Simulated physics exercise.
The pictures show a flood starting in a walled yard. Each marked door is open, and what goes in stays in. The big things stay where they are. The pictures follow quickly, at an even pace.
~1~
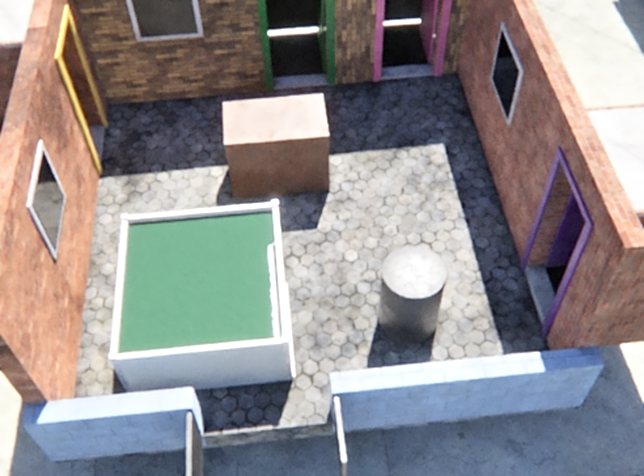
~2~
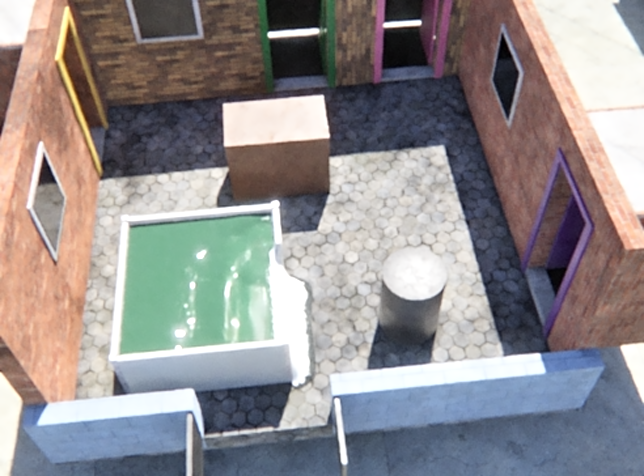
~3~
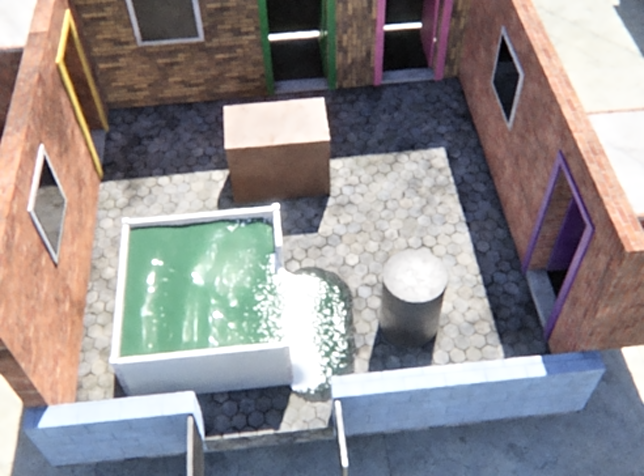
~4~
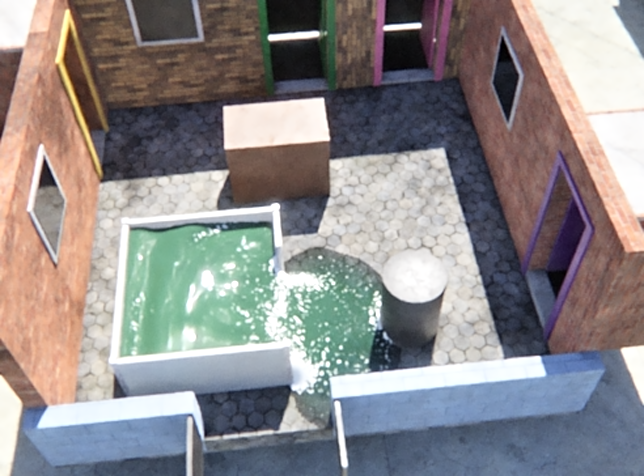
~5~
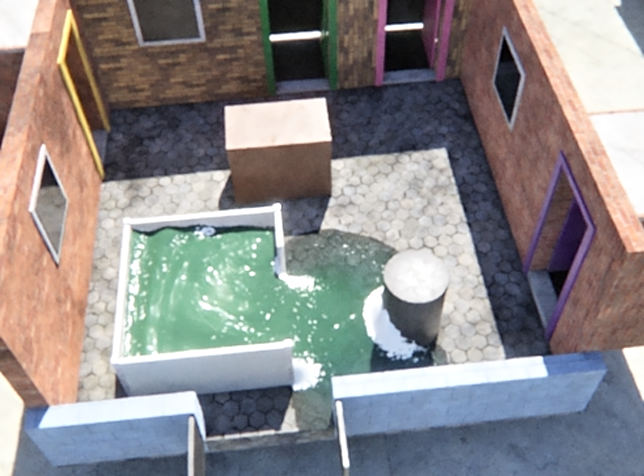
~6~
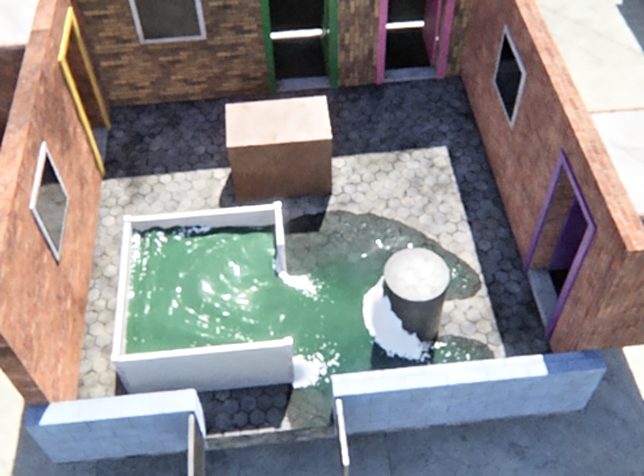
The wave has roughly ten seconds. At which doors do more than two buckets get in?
The pink door lets in a lot; the purple door lets in a lot; the green door lets in a lot; the yellow door lets in a lot.
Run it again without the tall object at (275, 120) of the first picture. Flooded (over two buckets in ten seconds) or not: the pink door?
In short: The pink one lets more in.
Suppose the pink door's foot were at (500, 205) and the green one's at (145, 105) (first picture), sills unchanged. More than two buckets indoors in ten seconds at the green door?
The green door goes over.
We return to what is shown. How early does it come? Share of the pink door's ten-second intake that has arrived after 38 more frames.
Near 80 in a hundred.
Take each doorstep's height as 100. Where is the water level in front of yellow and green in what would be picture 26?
Near 0 and 100 in a hundred.
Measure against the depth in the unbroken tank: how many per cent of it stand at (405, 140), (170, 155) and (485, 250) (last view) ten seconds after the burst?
About 8, 6 and 6 per cent.
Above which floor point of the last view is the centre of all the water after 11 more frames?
Near (339, 299).
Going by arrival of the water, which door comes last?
I say the one in yellow.
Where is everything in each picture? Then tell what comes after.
The open tank at (201, 279) is whole and still, in the first picture.
The front is at a hidden place, out from the gap at (283, 318), in the second picture.
The front is at (327, 277), out from the gap at (284, 321), in the third picture.
Water pours out at (284, 323) and has run to a hidden place, in the fourth picture.
The front is at a hidden place, out from the gap at (285, 323), in the fifth picture.
The front is at (470, 273), out from the gap at (285, 321), in the sixth picture.
A moment on, water covers 30 % of the floor; the pink door not reached, the purple door wet at the sill, nothing in, the green door not reached, the yellow door not reached.
Next, water covers 45 % of the floor; the pink door not reached, the purple door over two buckets in, the green door not reached, the yellow door not reached.
Then, water covers 60 % of the floor; the pink door far over two buckets in, the purple door far over two buckets in, the green door wet at the sill, nothing in, the yellow door not reached.
Later, water covers 85 % of the floor; the pink door far over two buckets in, the purple door far over two buckets in, the green door over two buckets in, the yellow door wet at the sill, nothing in.
In the end, water covers 100 % of the floor; the pink door far over two buckets in, the purple door far over two buckets in, the green door over two buckets in, the yellow door over two buckets in.
